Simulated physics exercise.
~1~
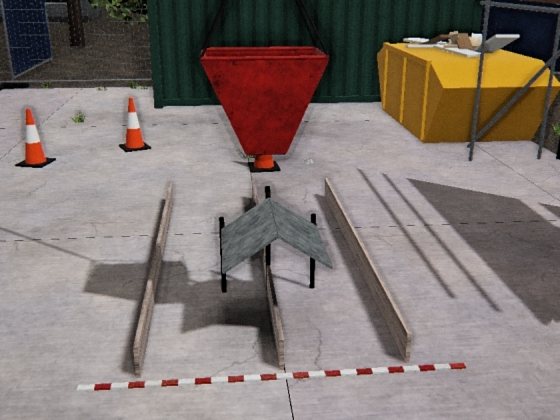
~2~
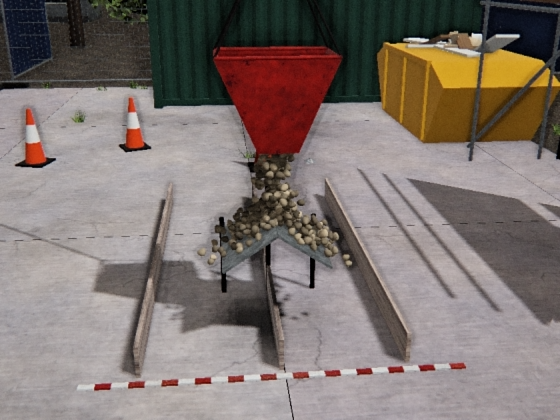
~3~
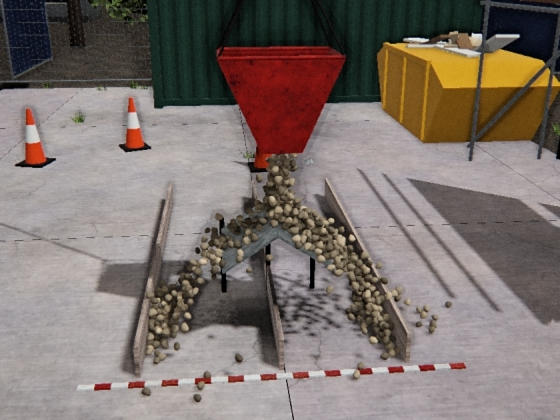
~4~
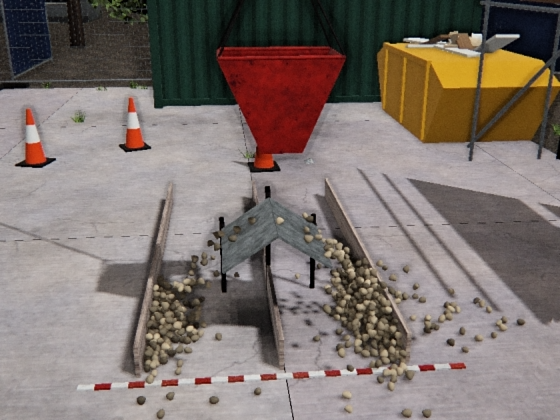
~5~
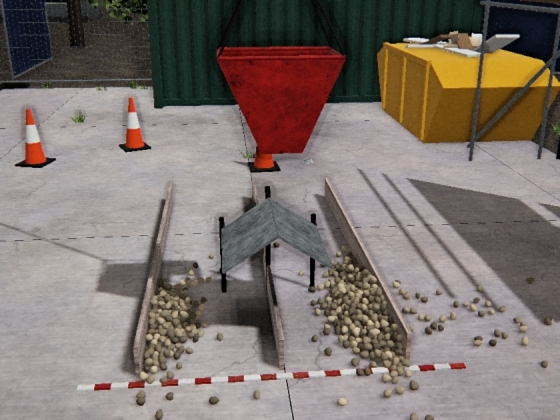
A red skip hanging over a peaked steel plate dropped a load of round stones, which split down both slopes between the wooden boards and came to rest mostly in the right bay, with fewer in the left and some scattered farther right.
